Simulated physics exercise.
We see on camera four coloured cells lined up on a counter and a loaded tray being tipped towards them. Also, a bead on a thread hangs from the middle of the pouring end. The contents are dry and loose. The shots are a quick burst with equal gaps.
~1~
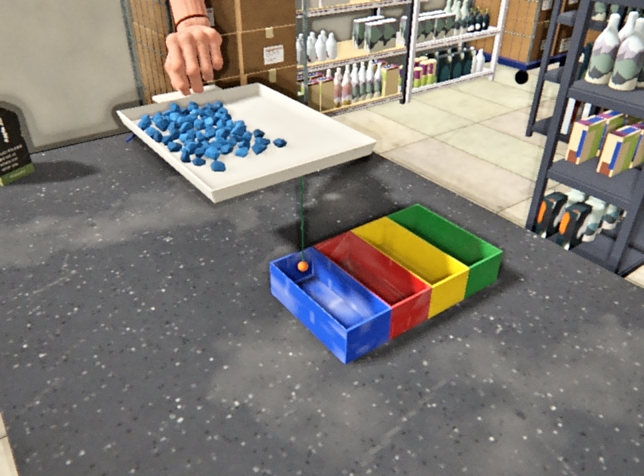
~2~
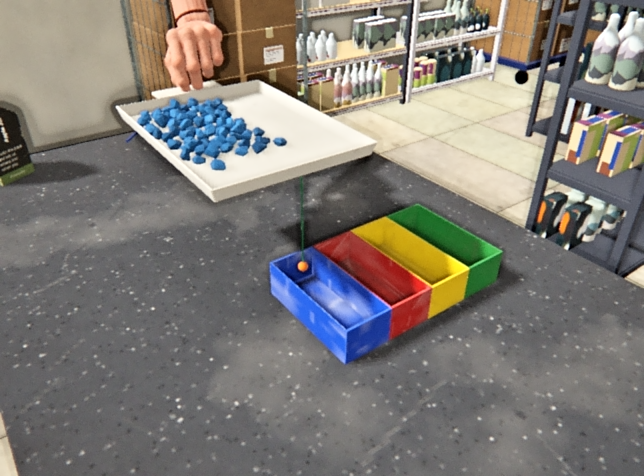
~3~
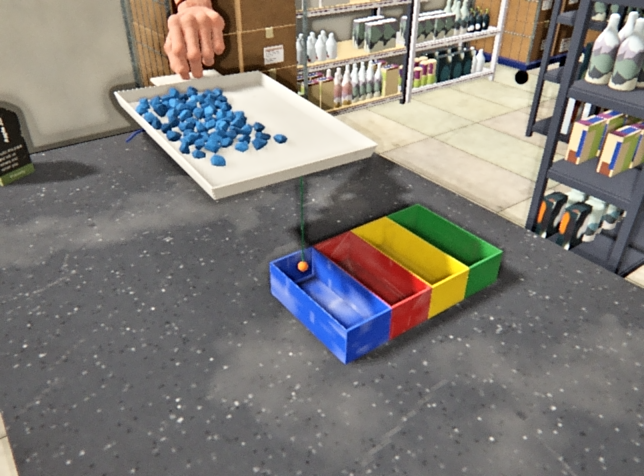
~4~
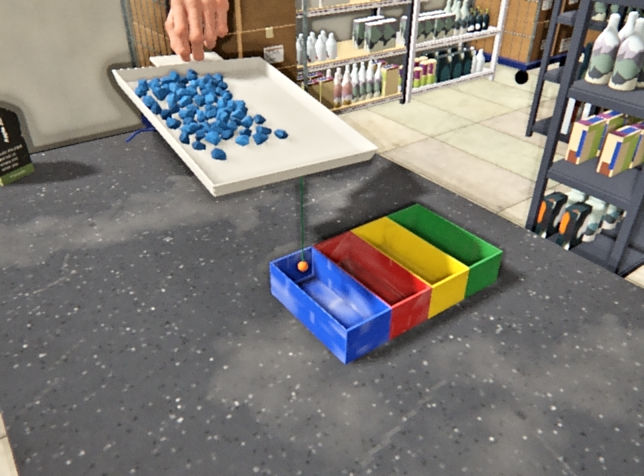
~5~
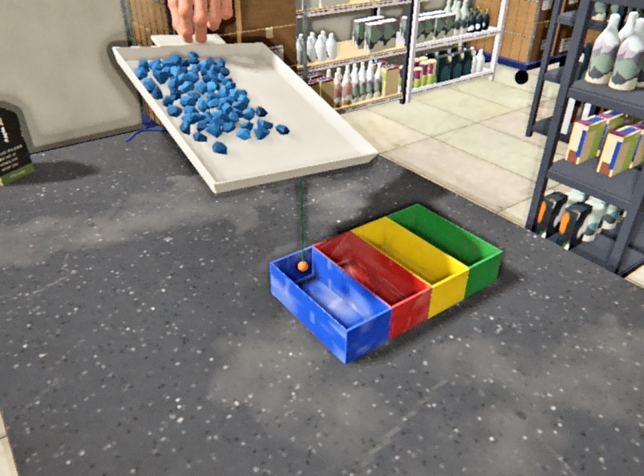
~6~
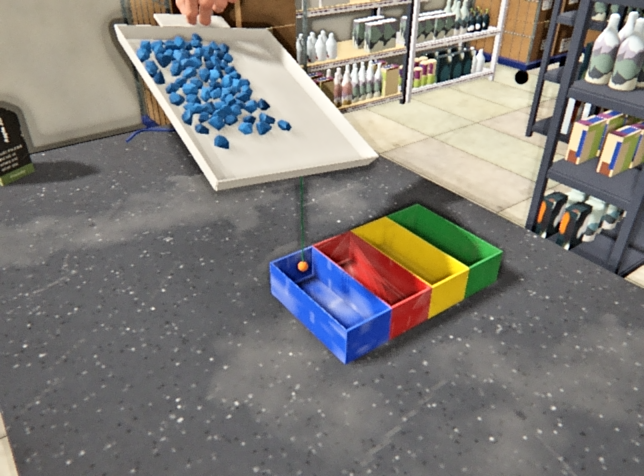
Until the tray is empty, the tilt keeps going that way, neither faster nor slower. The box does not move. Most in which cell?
Red cell.
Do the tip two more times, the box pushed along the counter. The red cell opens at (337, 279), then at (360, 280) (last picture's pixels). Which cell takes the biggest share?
So the first one goes to the yellow one and the second to yellow.
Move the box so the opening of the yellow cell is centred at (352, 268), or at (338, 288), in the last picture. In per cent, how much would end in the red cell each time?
Close to 10 in a hundred, then close to 0 in a hundred.
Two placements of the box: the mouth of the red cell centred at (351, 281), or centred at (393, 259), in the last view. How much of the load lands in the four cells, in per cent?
You'd get about 100 per cent first and about 80 per cent second.
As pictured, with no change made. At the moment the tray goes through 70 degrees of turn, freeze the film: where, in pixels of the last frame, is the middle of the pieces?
The centre of the load shows up near (333, 155) in the last view.
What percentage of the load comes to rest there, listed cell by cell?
I'd put the blue cell near 20, the red cell near 40, the yellow cell near 20, and the green cell near 0.
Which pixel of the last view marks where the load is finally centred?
Around (387, 305).
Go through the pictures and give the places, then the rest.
The first frame shows corners of the pouring end (214, 187) and (371, 141), level; middle of the load (199, 125), aquarium stones; bead on its thread (303, 266); blue cell (368, 333); red cell (410, 310); yellow cell (448, 290); green cell (483, 272).
The second frame shows corners of the pouring end (214, 187) and (371, 141), level; middle of the load (199, 122).
The third frame shows corners of the pouring end (214, 185) and (372, 143), tipped barely, lowest at the right corner; middle of the load (199, 113).
The fourth frame shows corners of the pouring end (216, 182) and (373, 147), tipped a little, lowest at the right corner; middle of the load (199, 101).
The fifth frame shows corners of the pouring end (217, 180) and (373, 150), tipped clearly, lowest at the right corner; middle of the load (201, 88).
The sixth frame shows corners of the pouring end (219, 178) and (373, 154), tipped clearly, lowest at the right corner; middle of the load (204, 75); blue cell (368, 333); red cell (410, 310); yellow cell (448, 290); green cell (483, 272).
Just after the last frame, tray tipped steeply; the larger part on the tray; just a few in the blue cell; just a few in the red cell; about a tenth falling or outside the box.
A moment on, tray tipped past a quarter turn; roughly a third in the red cell; roughly a quarter in the blue cell; roughly a quarter in the yellow cell; about a tenth falling or outside the box.
Further on, tray tipped past a quarter turn; roughly half in the red cell; roughly a quarter in the blue cell; roughly a quarter in the yellow cell; about a tenth falling or outside the box.
When it is over, tray tipped past a quarter turn; roughly half in the red cell; roughly a quarter in the blue cell; roughly a quarter in the yellow cell; not one in the green cell; about a tenth outside the box.
